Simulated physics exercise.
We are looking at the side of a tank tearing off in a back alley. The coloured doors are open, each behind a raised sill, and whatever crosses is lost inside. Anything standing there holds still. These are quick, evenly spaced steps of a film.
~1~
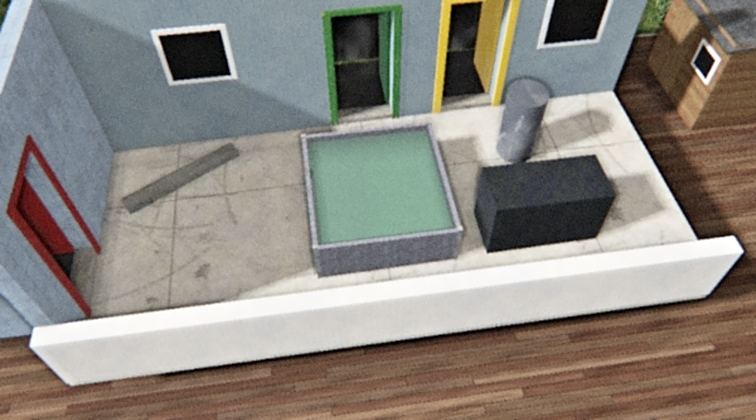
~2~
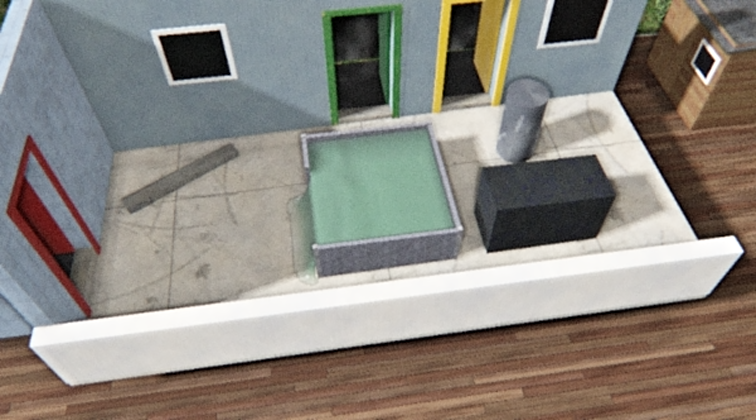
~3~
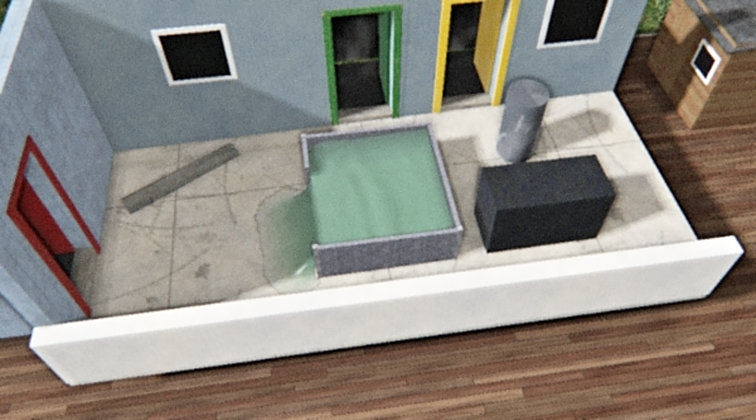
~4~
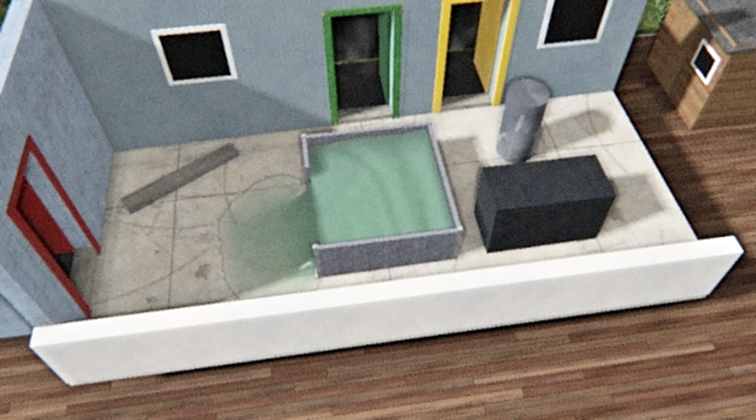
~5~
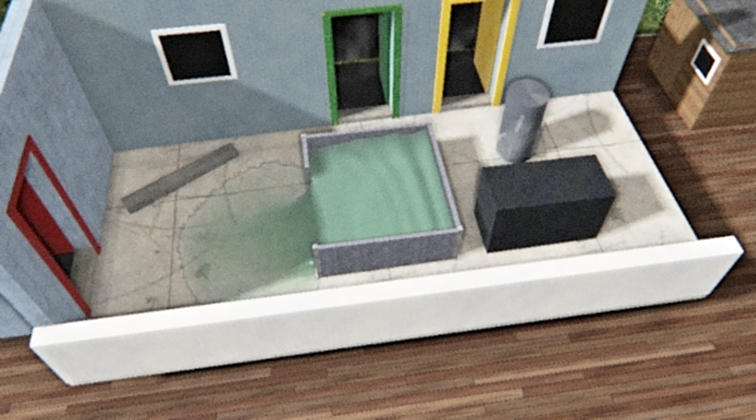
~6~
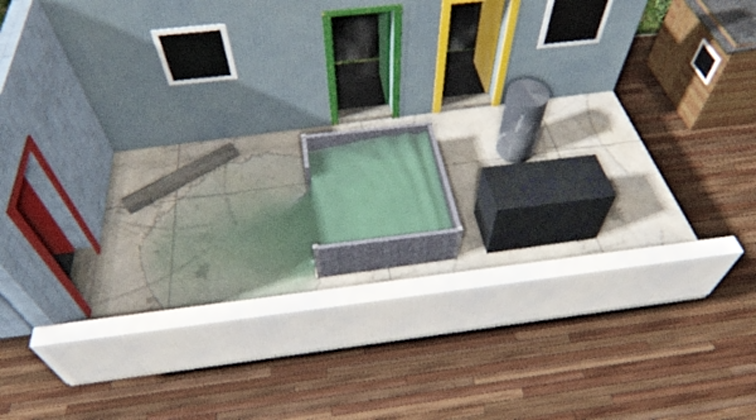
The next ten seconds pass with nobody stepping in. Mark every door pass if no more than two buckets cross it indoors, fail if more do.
Marks: Red door fail, green door pass, yellow door pass.
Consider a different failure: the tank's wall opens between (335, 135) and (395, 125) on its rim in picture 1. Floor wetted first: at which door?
First to be reached: The one in green.
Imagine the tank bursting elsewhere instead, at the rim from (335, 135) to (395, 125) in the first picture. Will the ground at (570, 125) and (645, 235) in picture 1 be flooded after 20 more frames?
The first spot is swamped, the second spared.
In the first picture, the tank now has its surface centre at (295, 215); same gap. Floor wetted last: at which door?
It's the yellow-painted one, as it turns out.
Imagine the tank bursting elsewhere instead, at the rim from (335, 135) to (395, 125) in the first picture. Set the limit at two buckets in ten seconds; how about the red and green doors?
In order, the red one remains short, the green one overshoots.
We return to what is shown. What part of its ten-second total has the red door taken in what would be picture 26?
Around 95 in a hundred.
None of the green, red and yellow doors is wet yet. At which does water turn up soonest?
My pick is the red-painted one.
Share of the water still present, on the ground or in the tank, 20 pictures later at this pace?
About 94 per cent.
A moment on, water covers 30 % of the floor; the red door under two buckets in, the green door not reached, the yellow door not reached.
Next, water covers 35 % of the floor; the red door over two buckets in, the green door not reached, the yellow door not reached.
Then, water covers 45 % of the floor; the red door far over two buckets in, the green door not reached, the yellow door not reached.
Later, water covers 60 % of the floor; the red door far over two buckets in, the green door wet at the sill, nothing in, the yellow door wet at the sill, nothing in.
In the end, water covers 90 % of the floor; the red door far over two buckets in, the green door wet at the sill, nothing in, the yellow door wet at the sill, nothing in.
